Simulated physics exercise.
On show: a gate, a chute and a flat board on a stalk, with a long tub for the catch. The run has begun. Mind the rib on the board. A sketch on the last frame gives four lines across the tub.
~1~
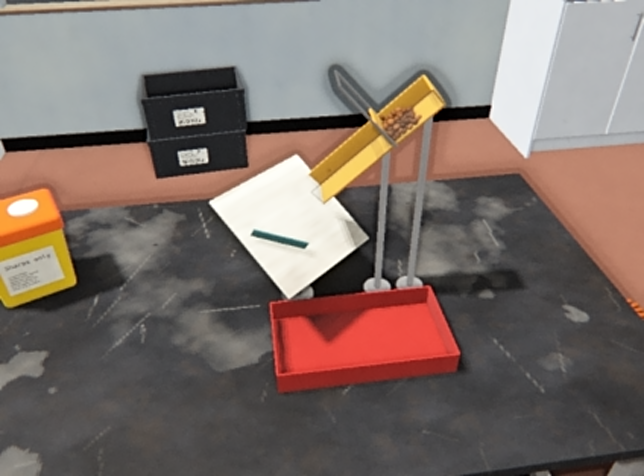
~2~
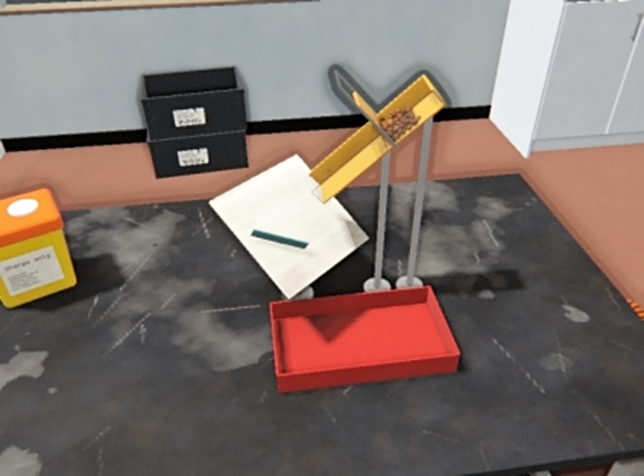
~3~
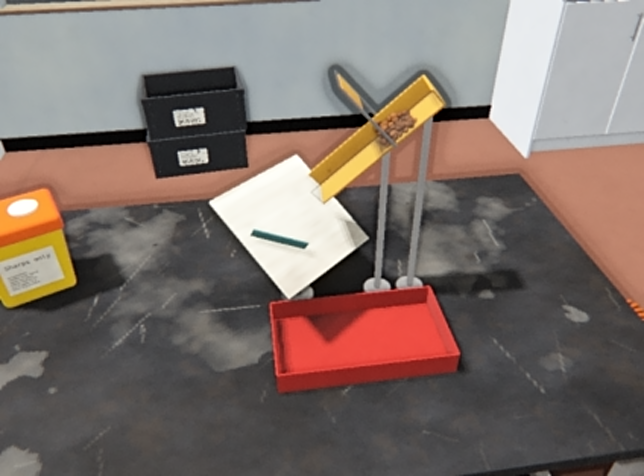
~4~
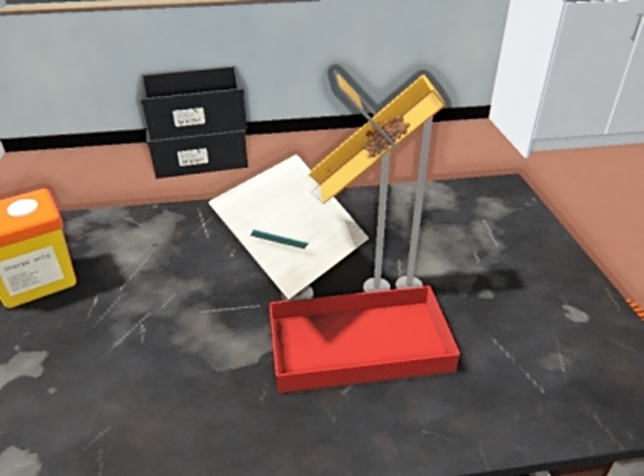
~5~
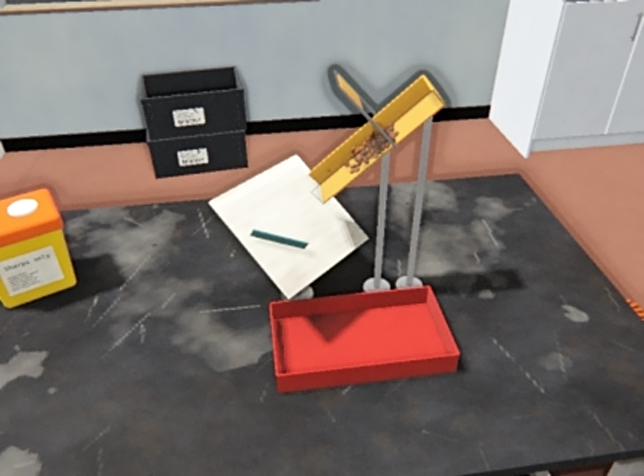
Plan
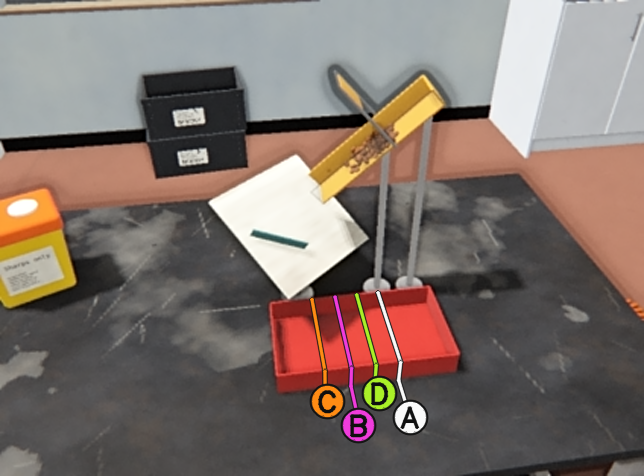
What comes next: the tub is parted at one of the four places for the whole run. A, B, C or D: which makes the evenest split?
Choose D.
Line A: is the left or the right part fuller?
The left side.
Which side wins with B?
Right.
On the marked copy, line A crosses the front rim at (400, 361); line B crosses the front rim at (351, 367); line C crosses the front rim at (324, 370); line D crosses the front rim at (375, 364).
For line A, of what is caught, nearly all on the left of the divider, a stray few on the right.
For line B, of what is caught, none on the left of the divider, all on the right.
For line C, of what is caught, none on the left of the divider, all on the right.
For line D, of what is caught, about half on the left of the divider, about half on the right.
